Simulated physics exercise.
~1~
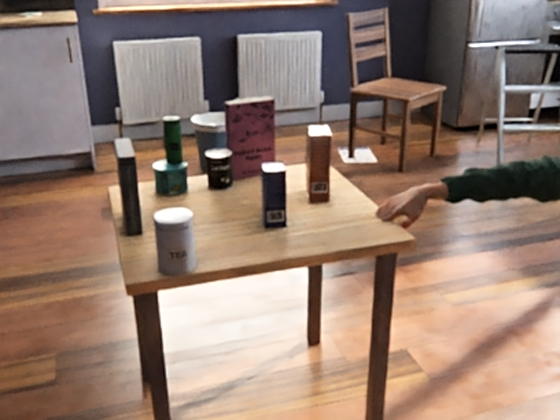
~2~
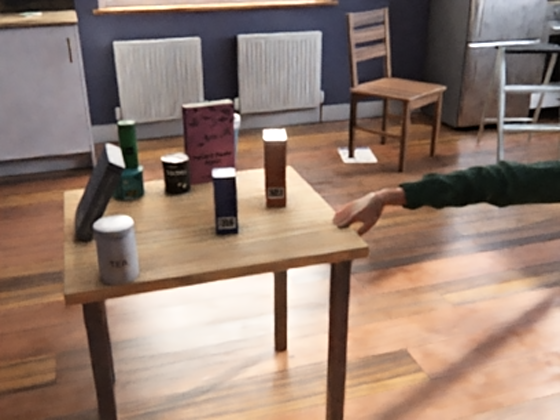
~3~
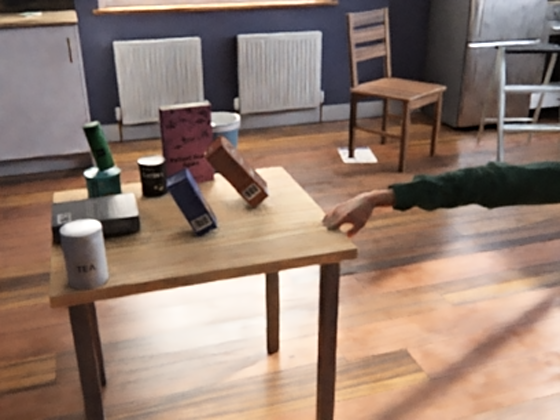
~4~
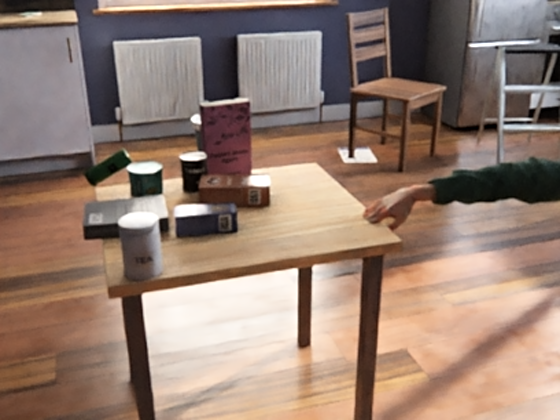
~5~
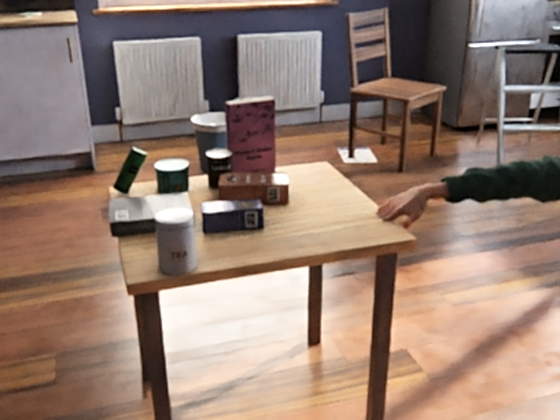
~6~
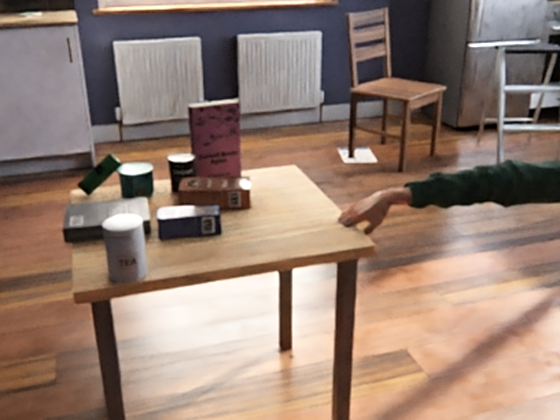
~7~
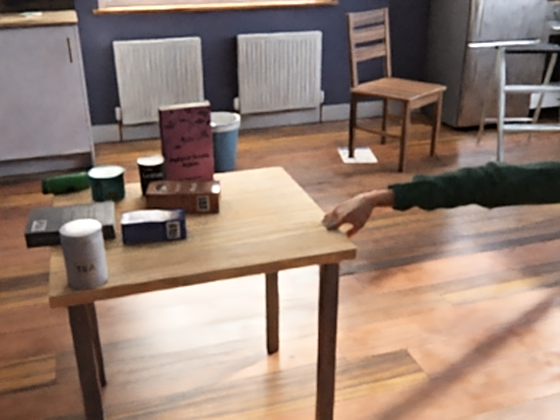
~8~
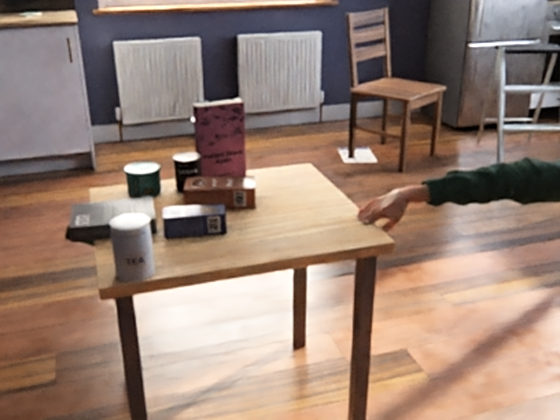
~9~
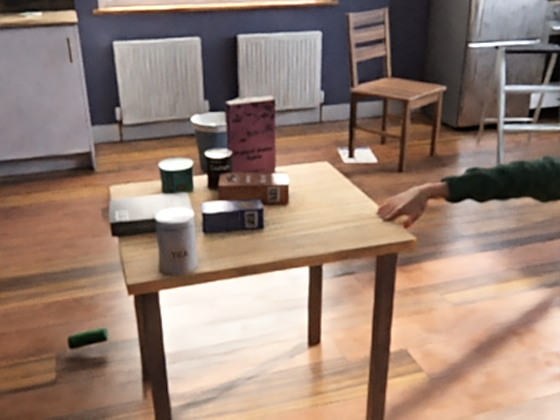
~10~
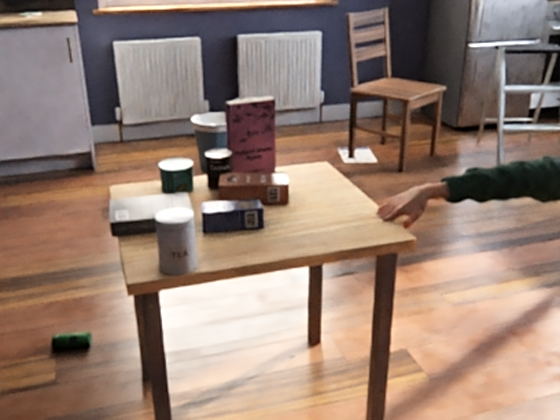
Small wooden table being shoved left and right by a hand, toppling cartons and a book, green shaker ending on the floor.
